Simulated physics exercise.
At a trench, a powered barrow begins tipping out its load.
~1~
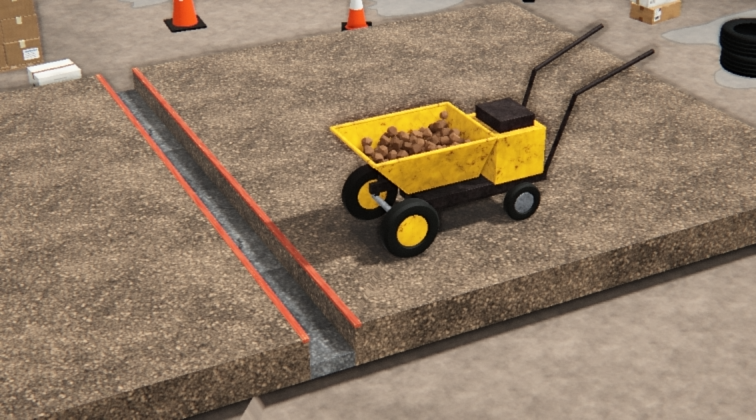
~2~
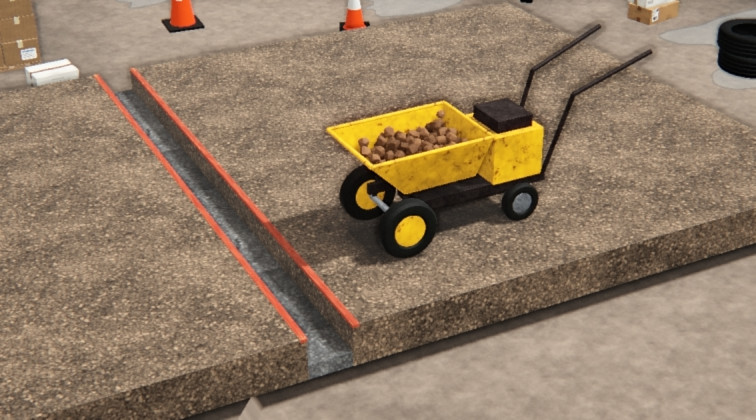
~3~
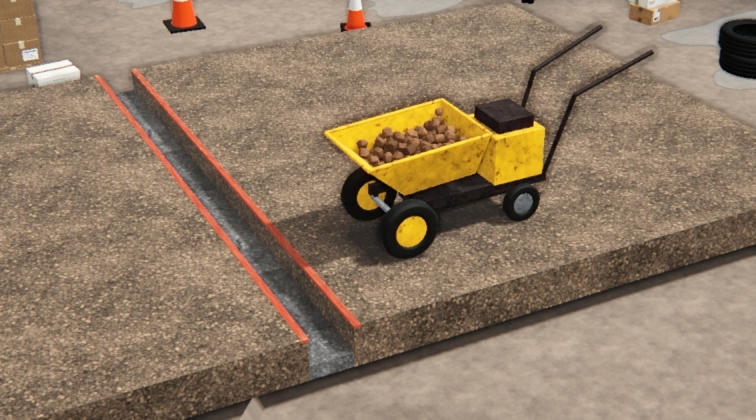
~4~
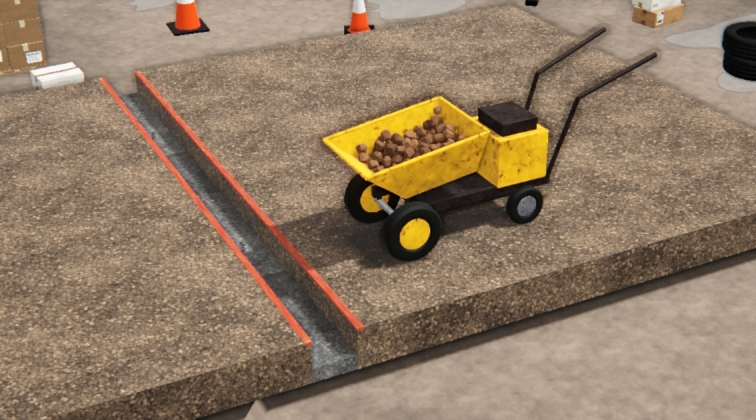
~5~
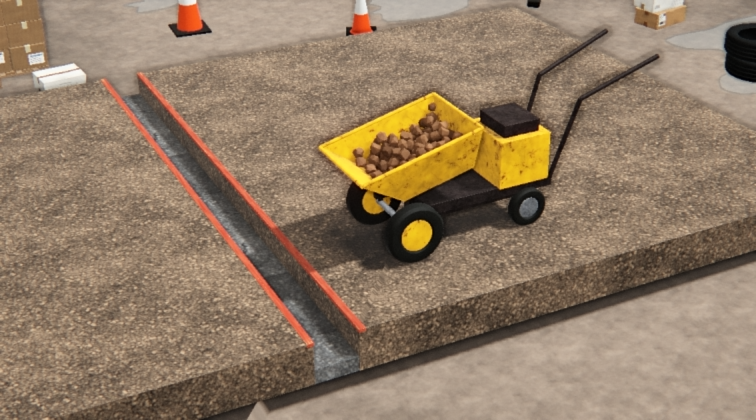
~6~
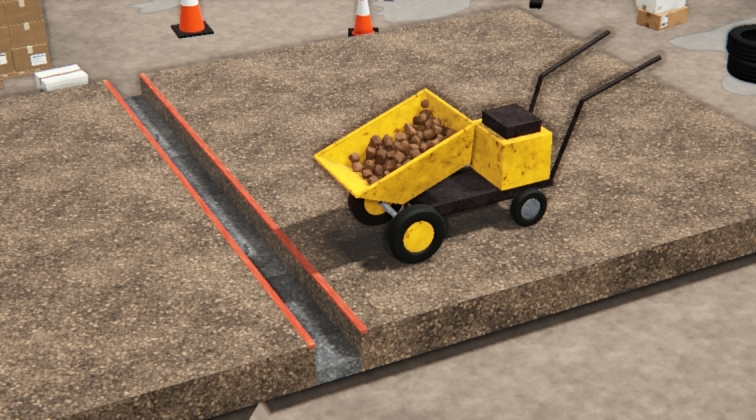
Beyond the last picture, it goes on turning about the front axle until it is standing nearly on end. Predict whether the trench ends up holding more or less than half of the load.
The trench holds more than half.
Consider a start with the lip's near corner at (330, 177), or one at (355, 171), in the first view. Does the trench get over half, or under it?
With the lip at the first place the share is short of one half; at the second place it is beyond one half.
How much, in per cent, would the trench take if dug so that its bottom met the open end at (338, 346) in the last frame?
I'd put it at some 60 in a hundred.
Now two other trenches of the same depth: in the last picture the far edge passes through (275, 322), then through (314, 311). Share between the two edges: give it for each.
The first try comes out at 90 percent and the second at 50 percent.
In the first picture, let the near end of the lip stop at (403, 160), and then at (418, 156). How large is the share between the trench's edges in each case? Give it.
The share would be near 60 percent, and then near 40 percent.
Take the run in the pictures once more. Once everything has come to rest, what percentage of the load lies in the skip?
Roughly 0 %.
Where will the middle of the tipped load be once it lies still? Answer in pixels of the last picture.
Centre at rest, last view: Approx. (286, 284).
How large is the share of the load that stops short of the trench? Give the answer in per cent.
Near 10 in every hundred.
Just after the last frame, skip tipped steeply; every one in the skip.
A moment on, skip tipped right over; roughly half in the skip; about a tenth short of the trench; roughly a third in or heaped over the trench; just a few falling.
Further on, skip tipped right over; just a few in the skip; about a tenth short of the trench; the larger part in or heaped over the trench; just a few beyond it.
When it is over, skip tipped right over; just a few in the skip; about a tenth short of the trench; the larger part in or heaped over the trench; just a few beyond it.
